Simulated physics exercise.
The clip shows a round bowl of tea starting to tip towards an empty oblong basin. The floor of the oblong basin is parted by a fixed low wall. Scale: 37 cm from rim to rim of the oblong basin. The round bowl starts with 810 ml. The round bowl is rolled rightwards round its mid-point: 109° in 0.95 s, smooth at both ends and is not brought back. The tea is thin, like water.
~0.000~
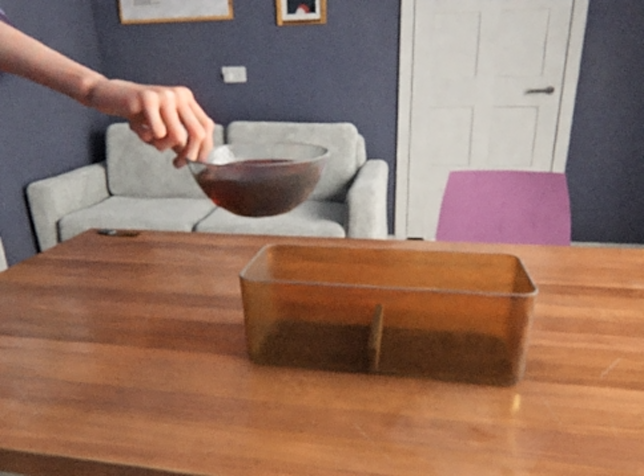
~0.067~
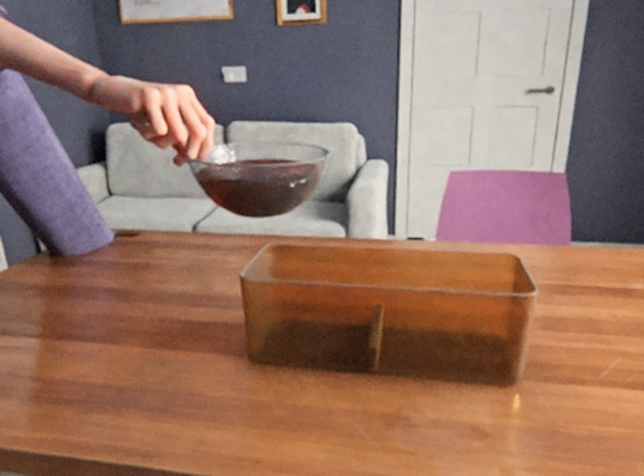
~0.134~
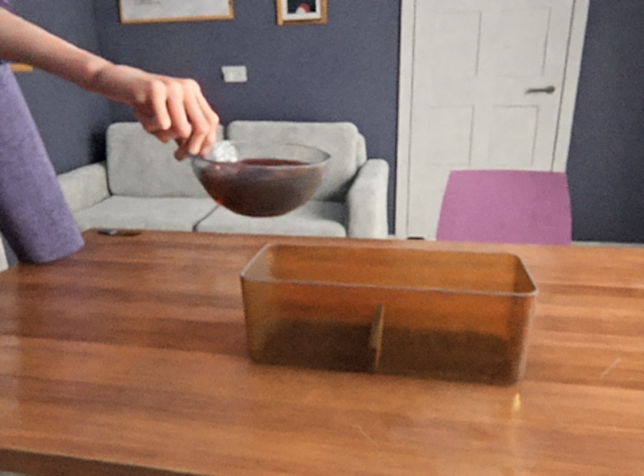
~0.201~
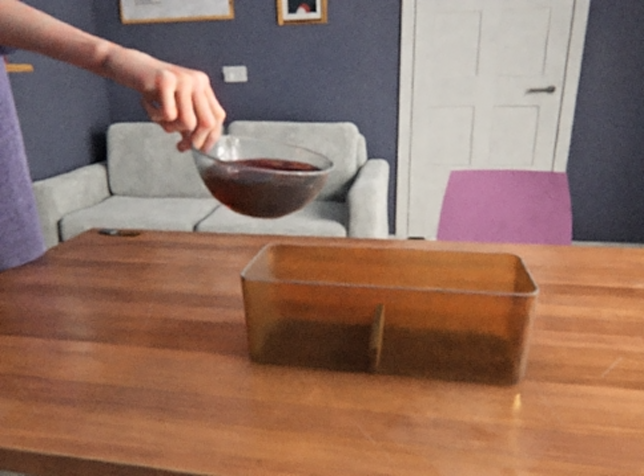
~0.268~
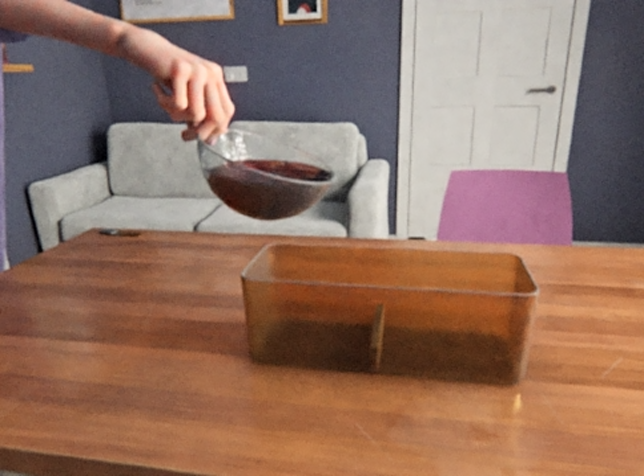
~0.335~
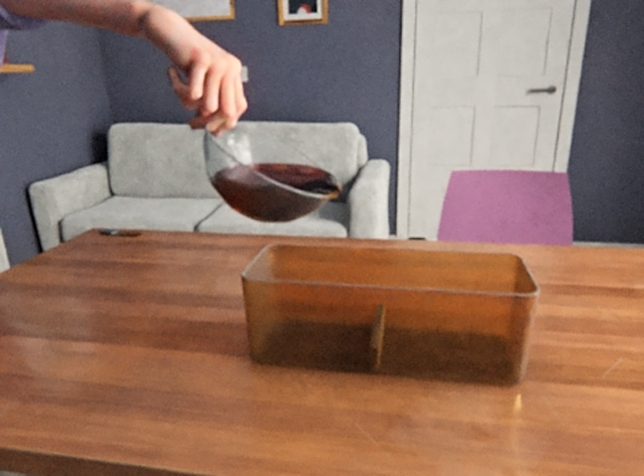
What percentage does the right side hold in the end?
The far part has some 37 per cent.
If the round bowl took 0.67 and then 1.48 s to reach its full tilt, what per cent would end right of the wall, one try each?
First 35, then 45 per cent.
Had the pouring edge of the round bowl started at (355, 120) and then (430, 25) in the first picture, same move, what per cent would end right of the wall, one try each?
First 70, then 75 per cent.
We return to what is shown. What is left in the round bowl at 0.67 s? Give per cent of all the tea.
Near 12 in a hundred.
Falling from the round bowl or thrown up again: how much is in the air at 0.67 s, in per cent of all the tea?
Some 20 per cent.
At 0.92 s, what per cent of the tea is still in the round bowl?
About 0 per cent.
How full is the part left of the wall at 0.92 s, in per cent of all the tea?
About 62 per cent.
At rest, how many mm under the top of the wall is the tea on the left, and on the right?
Left about 14 mm, right about 24 mm.
After 0.67 s the tilt is 87° and 12 per cent is still to pour, 39 is left of the wall and 28 right of it.
After 0.92 s the tilt is 109° and 0 per cent is still to pour, 61 is left of the wall and 34 right of it.
After 1.17 s the tilt is 109° and 0 per cent is still to pour, 59 is left of the wall and 37 right of it.
After 1.45 s the tilt is 109° and 0 per cent is still to pour, 59 is left of the wall and 37 right of it.
In the end 59 per cent lies left of the wall, 37 right of it and 4 outside.
